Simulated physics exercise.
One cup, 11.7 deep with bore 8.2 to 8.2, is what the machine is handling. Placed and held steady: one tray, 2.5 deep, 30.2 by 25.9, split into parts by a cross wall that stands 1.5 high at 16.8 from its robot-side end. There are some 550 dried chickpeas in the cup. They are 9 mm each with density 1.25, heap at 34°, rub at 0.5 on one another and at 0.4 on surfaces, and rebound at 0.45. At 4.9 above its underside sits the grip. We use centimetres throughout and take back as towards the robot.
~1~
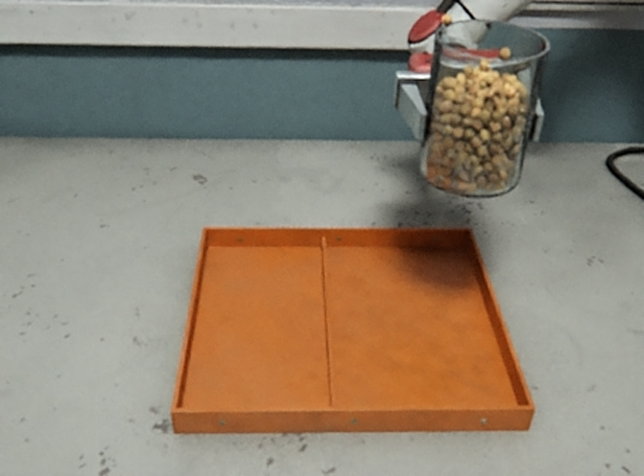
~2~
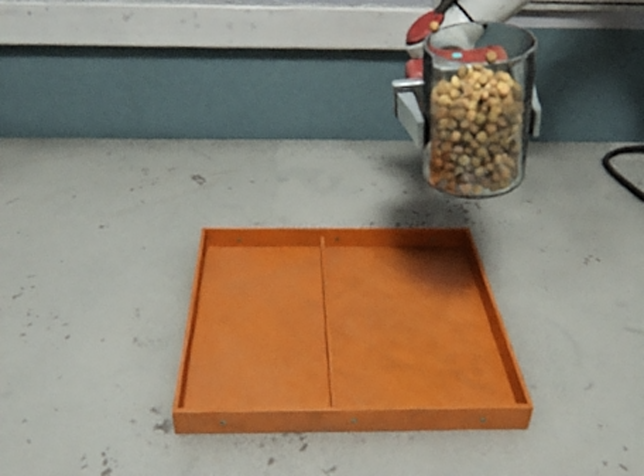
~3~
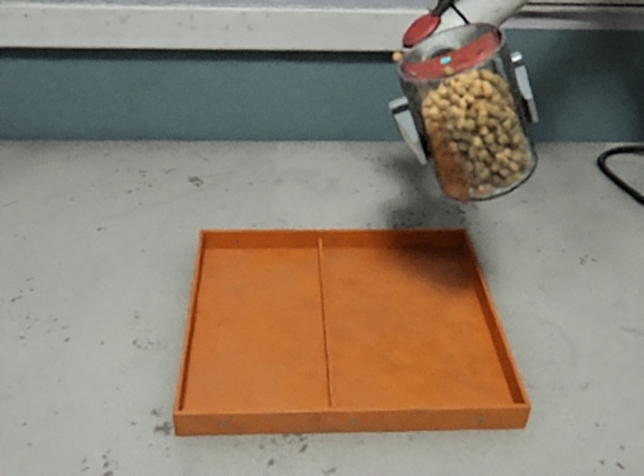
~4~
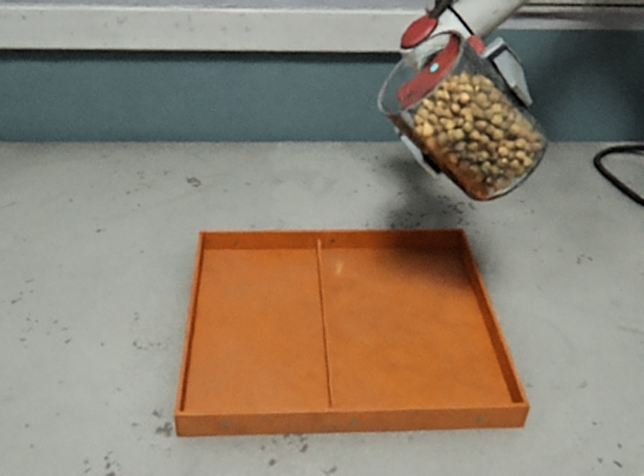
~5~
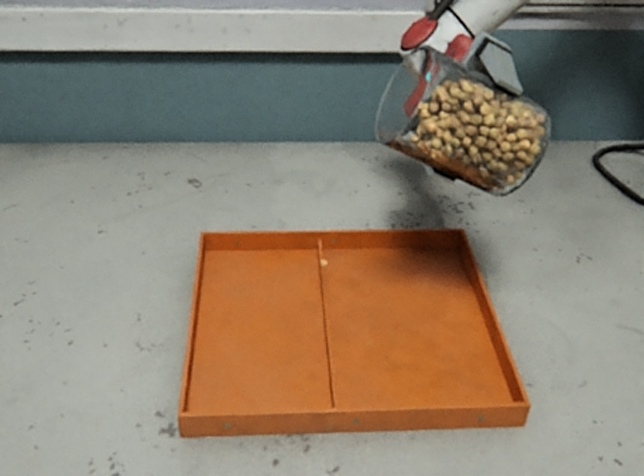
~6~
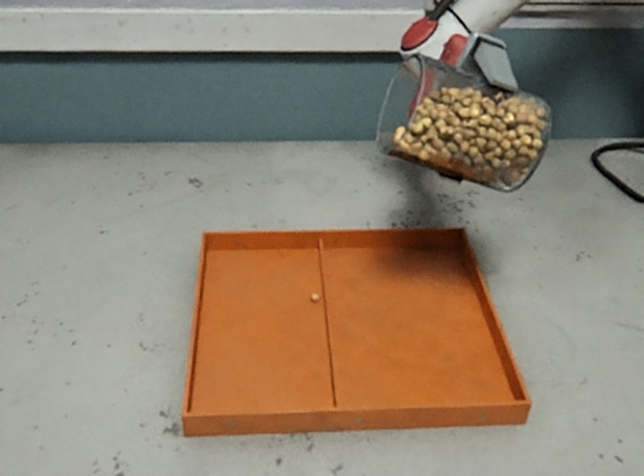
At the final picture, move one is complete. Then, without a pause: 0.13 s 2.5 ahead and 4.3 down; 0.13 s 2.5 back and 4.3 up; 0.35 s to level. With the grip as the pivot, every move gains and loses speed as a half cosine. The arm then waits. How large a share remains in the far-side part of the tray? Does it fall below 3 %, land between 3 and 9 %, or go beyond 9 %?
It falls below 3 %.
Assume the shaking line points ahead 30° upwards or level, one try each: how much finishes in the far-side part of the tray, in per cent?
I'd say close to 20 percent for the first and close to 10 percent for the second.
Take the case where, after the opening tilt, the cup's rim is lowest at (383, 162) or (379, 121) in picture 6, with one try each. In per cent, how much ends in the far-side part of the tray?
Estimates in order: 5 % and 0 %.
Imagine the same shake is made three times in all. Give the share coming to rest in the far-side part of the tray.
0 per cent.
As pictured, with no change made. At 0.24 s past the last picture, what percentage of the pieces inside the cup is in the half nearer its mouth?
30 per cent.
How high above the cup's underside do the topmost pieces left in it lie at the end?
Some 9.5 cm.
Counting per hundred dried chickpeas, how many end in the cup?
About 100 percent.
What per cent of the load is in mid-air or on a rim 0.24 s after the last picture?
About 0 per cent.
Then, 0.24 s later, tilted 70° forward, highest piece 26 above the table; 549 in the cup, 1 in the far-side part.
Then, 0.49 s later, tilted 19° forward, highest piece 28 above the table; 547 in the cup, 2 in the far-side part, 1 in flight or on a rim.
Then, 0.81 s later, level, highest piece 28 above the table; 547 in the cup, 2 in the far-side part, 1 in the robot-side part.
Then, 1.86 s later, level, highest piece 28 above the table; 547 in the cup, 2 in the far-side part, 1 in the robot-side part.
At rest, 547 in the cup, 2 in the far-side part, 1 in the robot-side part. That is 0 % in the far-side part of the tray.
